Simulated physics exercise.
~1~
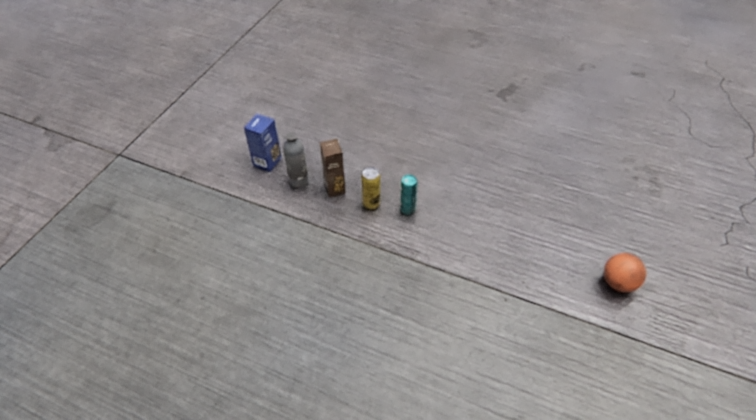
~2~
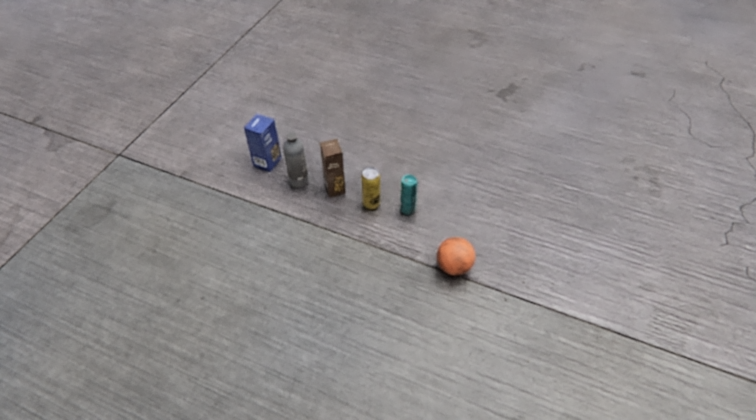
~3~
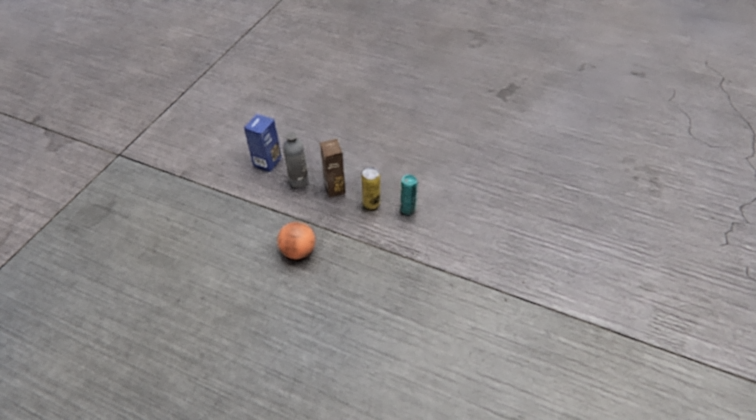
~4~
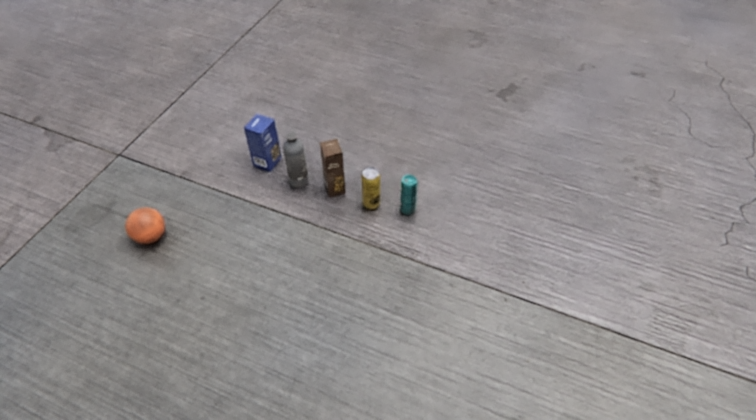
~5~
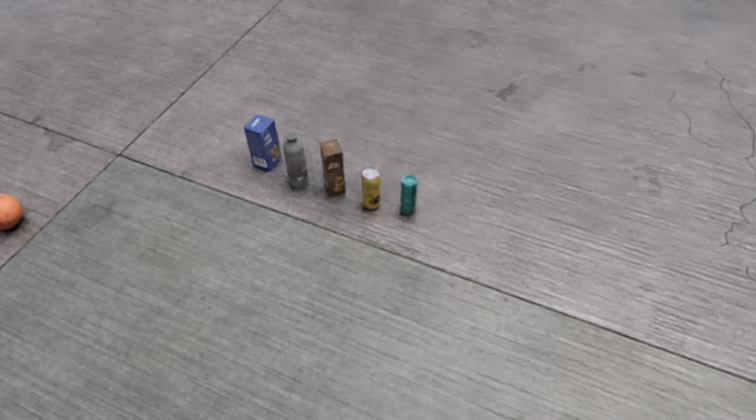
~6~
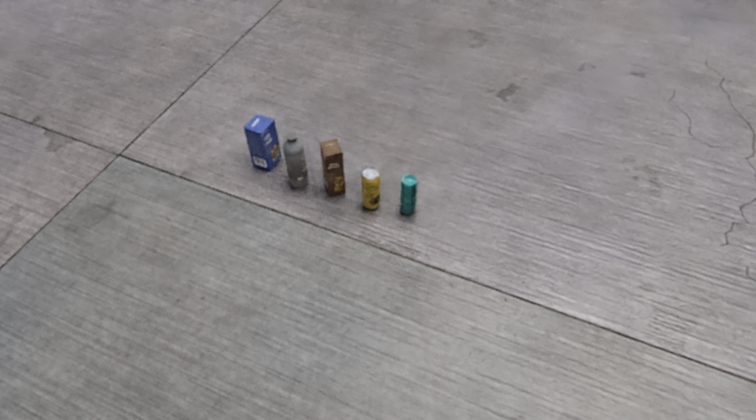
An orange ball rolls left past five standing items and leaves them all upright.
